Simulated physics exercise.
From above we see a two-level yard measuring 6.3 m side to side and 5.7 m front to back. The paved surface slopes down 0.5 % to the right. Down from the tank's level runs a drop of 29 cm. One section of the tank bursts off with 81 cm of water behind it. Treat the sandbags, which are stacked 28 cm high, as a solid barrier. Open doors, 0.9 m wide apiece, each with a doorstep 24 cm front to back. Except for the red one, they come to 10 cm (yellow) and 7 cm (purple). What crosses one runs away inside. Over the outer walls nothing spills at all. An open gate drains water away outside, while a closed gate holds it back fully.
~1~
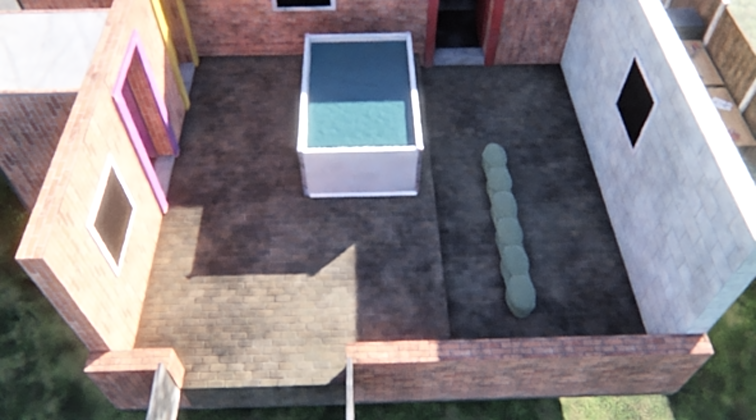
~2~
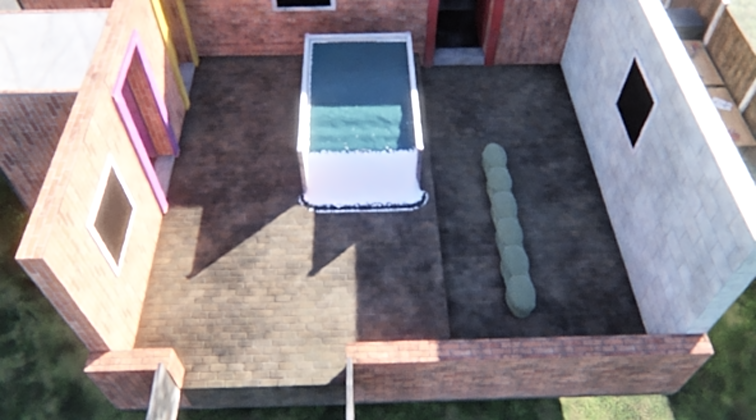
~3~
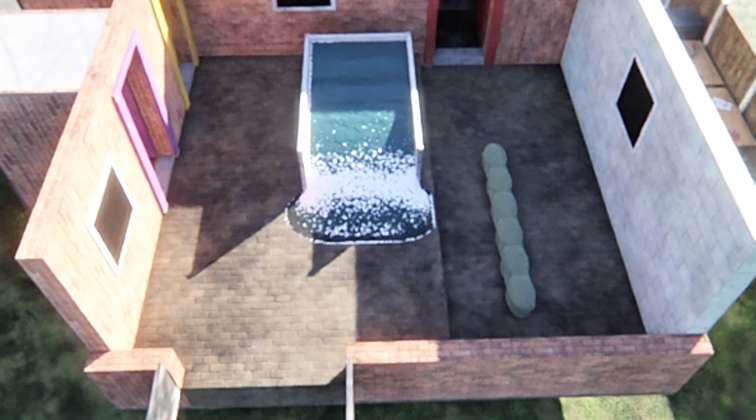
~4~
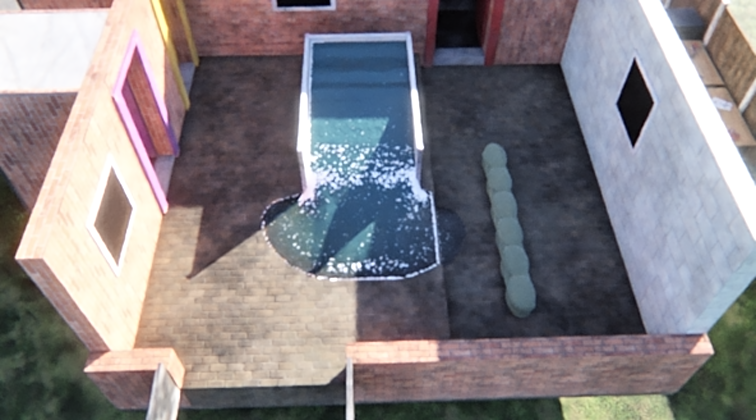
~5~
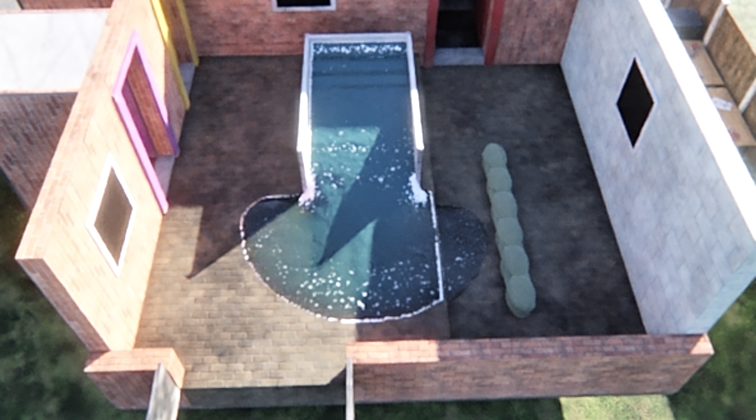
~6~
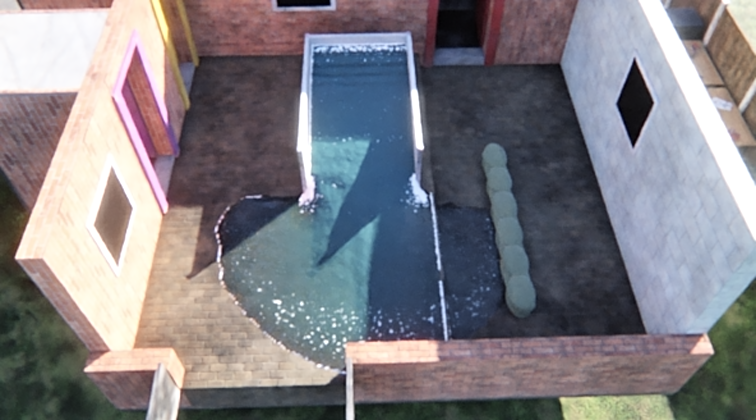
A walled, paved yard with brick walls on most sides and a pale block wall on the right is seen from high above. A white-edged tank of blue-green water stands at the back between purple and yellow doorways on the left and a red one, with a lumpy green row of sandbags at right. The tank's front bursts open and foaming water spreads forward in a widening, rounded sheet across the paving, while the camera stays still.
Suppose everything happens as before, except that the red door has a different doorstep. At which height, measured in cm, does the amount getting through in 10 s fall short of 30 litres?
From about 10.5 cm upwards.
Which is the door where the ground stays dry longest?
It would be the yellow one.
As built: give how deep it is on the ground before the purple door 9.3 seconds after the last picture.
It comes to about 1.0 centimetres deep.
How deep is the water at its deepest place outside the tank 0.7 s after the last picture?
Max depth: Near 41 cm.
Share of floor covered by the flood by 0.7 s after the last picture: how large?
35 %.
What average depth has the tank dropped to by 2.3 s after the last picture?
Around 18 cm on average.
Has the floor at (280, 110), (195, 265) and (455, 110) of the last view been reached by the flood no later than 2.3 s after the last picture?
Going in order: Untouched, swamped, untouched.
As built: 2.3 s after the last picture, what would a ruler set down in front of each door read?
Door by door in cm - yellow 0, red 0, purple 0.
Then, 0.7 s after the last picture water covers 35 % of the floor, deepest (41 cm) near (392, 348); it has not reached the red door.
Then, 2.3 s after the last picture water covers 45 % of the floor, deepest (36 cm) near (629, 366); it has not reached the red door.
Then, 9.3 s after the last picture water covers 80 % of the floor, deepest (14 cm) near (420, 76); 12 cm at the red door, 1 litre in over its 18 cm doorstep.
At the red door as built, the water peaked near 18 cm, 5.9 s after the last picture.
With a doorstep of 9 cm, 49 litres would have come in within the 10 s; with 12 cm, 16 litres. So under 30 litres takes about 10.5 cm.
